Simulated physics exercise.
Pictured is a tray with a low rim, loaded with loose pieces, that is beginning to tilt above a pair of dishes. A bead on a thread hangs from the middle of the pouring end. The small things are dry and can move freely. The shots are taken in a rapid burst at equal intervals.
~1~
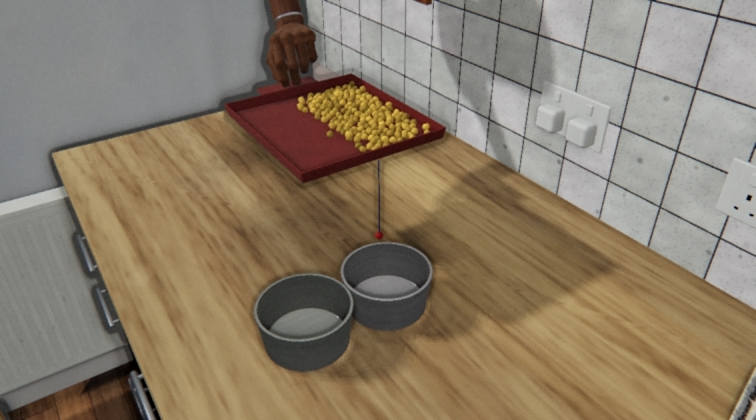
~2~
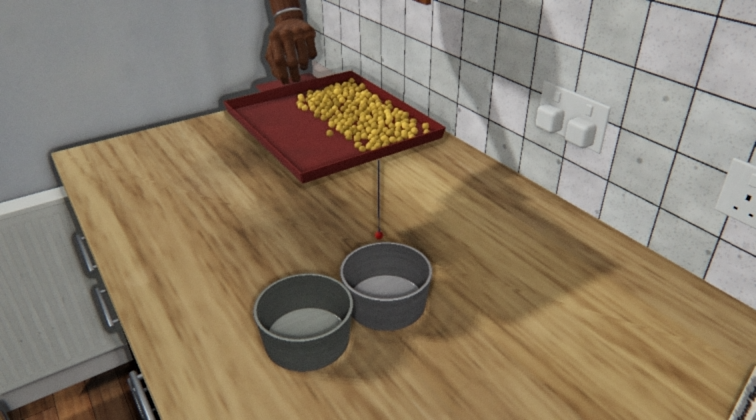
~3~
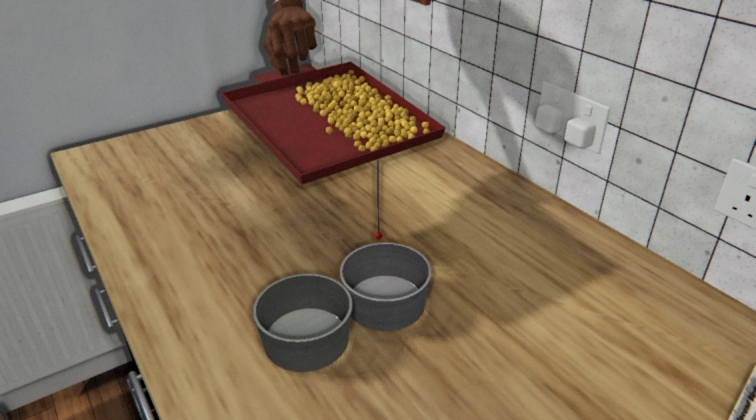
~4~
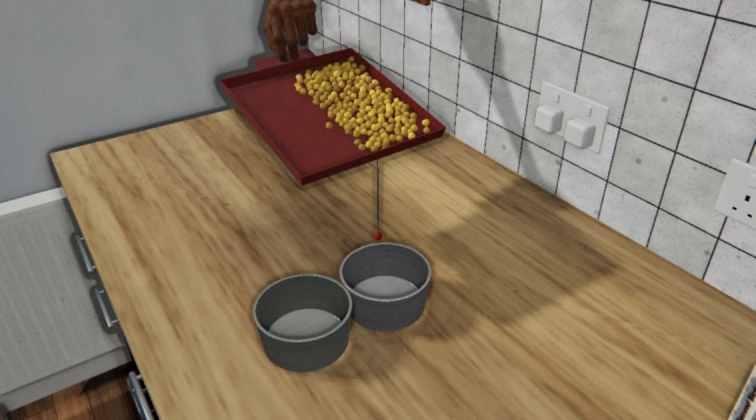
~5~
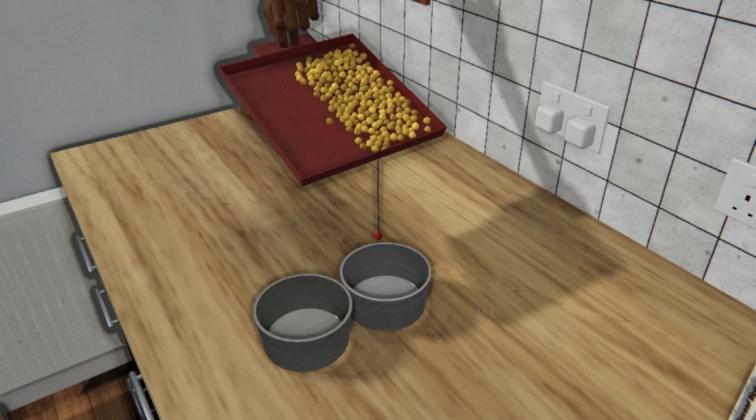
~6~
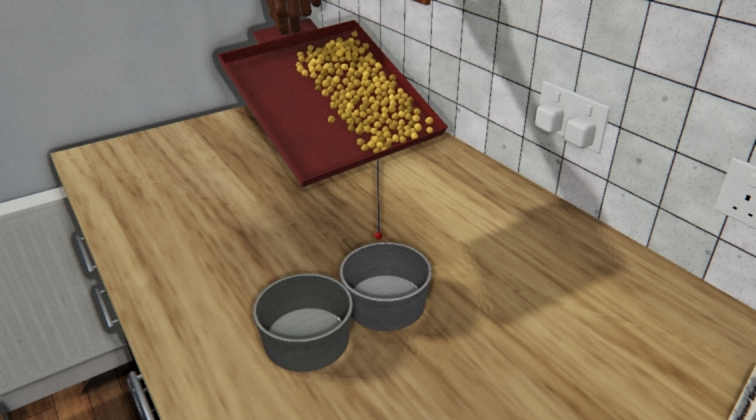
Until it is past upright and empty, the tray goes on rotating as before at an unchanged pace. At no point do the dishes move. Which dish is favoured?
Bigger share: Right.
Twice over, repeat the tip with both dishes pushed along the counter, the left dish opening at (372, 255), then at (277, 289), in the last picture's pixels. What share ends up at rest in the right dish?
It comes to roughly 0 per cent in one try and roughly 40 per cent in the next.
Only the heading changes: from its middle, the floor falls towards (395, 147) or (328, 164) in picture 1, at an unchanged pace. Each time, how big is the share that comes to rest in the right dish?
The first try gives close to 10 per cent, the second close to 20 per cent.
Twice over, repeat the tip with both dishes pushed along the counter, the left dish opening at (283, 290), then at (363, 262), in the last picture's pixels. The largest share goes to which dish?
On the first go the right-side one comes out on top, and on the second go the left-side one.
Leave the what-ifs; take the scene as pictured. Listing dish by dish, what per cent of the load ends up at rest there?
The left dish ends with 10 per cent of the load and the right dish with 60 per cent.
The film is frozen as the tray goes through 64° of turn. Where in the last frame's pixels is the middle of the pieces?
Mark it at roughly (381, 134) in the final frame.
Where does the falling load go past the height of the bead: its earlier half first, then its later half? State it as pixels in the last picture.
First around (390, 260), afterwards around (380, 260).
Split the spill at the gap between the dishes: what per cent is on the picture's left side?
Roughly 20 in a hundred.
Just after the last frame, tray tipped steeply; almost all on the tray; about a tenth in the air.
A moment on, tray tipped past a quarter turn; roughly two thirds on the tray; about a tenth in the left dish; about a tenth in the right dish; about a tenth outside both; about a tenth in the air.
Further on, tray tipped past a quarter turn; about a tenth in the left dish; roughly two thirds in the right dish; roughly a quarter outside both.
When it is over, tray tipped past a quarter turn; about a tenth in the left dish; roughly two thirds in the right dish; roughly a quarter outside both.
